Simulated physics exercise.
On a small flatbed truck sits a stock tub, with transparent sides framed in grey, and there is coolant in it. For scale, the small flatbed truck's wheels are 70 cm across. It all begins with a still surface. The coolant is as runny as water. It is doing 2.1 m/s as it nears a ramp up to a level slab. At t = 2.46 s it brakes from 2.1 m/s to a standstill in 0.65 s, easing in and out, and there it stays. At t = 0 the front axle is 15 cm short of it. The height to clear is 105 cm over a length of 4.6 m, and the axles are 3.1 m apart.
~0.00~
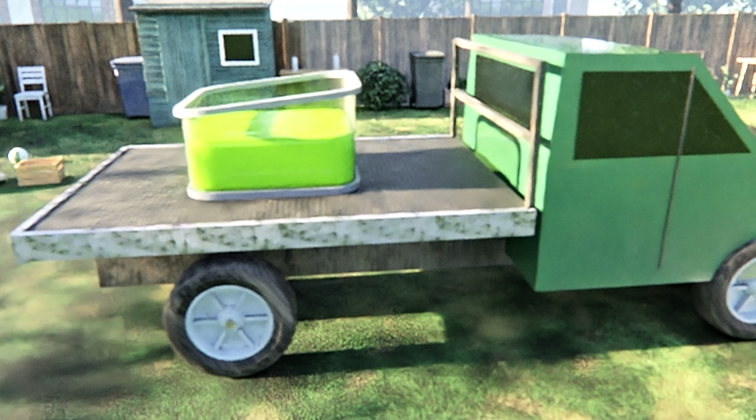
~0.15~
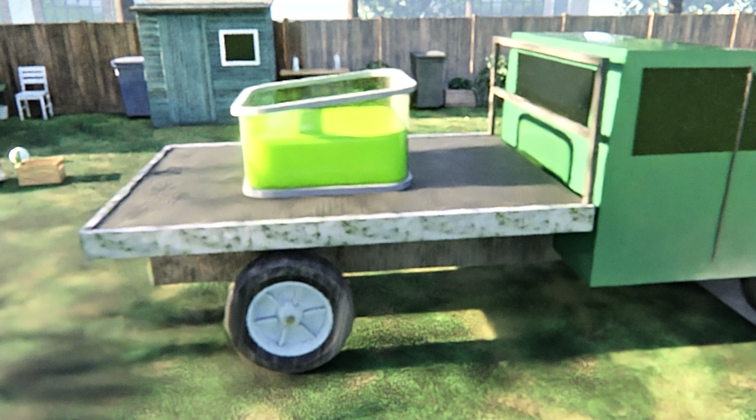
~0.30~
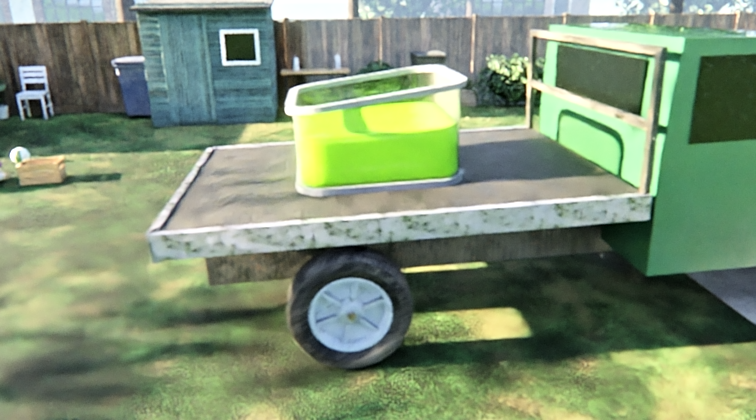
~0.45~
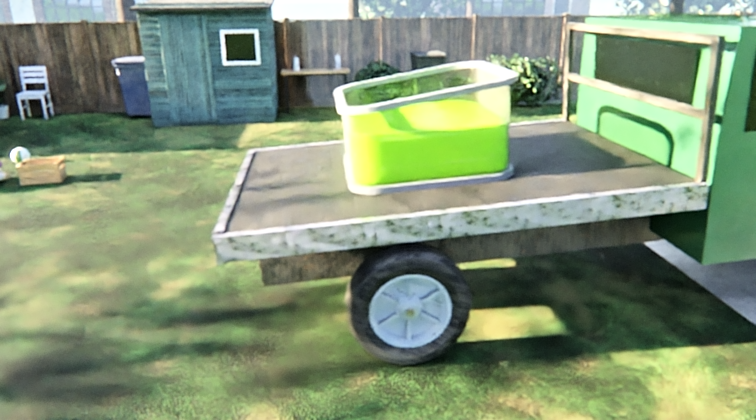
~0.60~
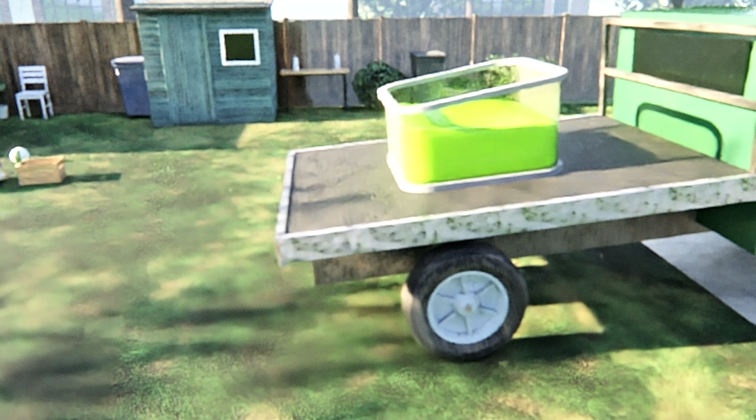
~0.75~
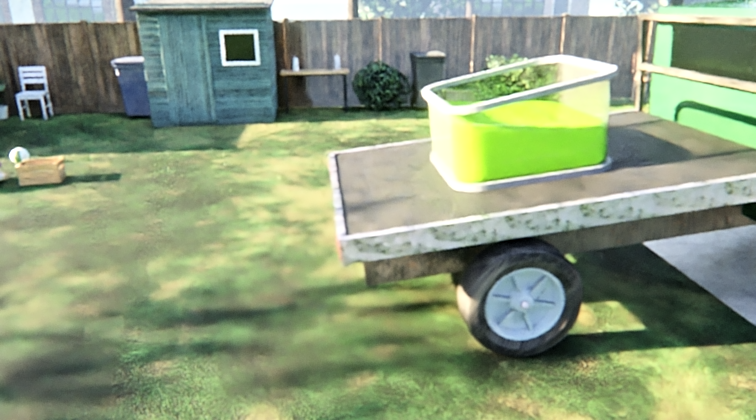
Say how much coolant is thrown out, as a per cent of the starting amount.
Roughly 18 per cent of the coolant is lost.
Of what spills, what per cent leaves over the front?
About 10 per cent.
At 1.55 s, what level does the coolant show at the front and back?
About 22 cm in front and 38 cm behind.
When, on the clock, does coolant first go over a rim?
Around 3.3 s.
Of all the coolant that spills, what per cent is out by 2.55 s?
Some 0 per cent by then.
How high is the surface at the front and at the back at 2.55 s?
Front 24 cm, back 36 cm.
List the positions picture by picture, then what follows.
The first frame shows level at the front (341, 131); level at the back (200, 136); still flat; the front is on the right, levels are read along the near wall; a wheel hub at (229, 328).
The second frame shows level at the front (395, 128); level at the back (256, 134); still flat.
The third frame shows level at the front (446, 123); level at the back (310, 133); still flat; the tank is 2° nose up.
The fourth frame shows level at the front (496, 120); level at the back (362, 131); still flat; the tank is 4° nose up.
The fifth frame shows level at the front (545, 121); level at the back (413, 127); rising 4° towards the back; the tank is 5° nose up.
The sixth frame shows level at the front (594, 121); level at the back (464, 122); rising 8° towards the back; a wheel hub at (527, 309); the tank is 6° nose up.
By 1.55 s front 22 cm, middle 30 cm, back 37 cm above the floor; no loss so far.
By 2.55 s front 23 cm, middle 31 cm, back 36 cm above the floor; no loss so far.
By 3.65 s front 17 cm, middle 20 cm, back 67 cm above the floor; the loss stands at 1 per cent, over the front.
By 6.09 s the loss stands at 18 per cent, over the back, 46 of 254 litres.
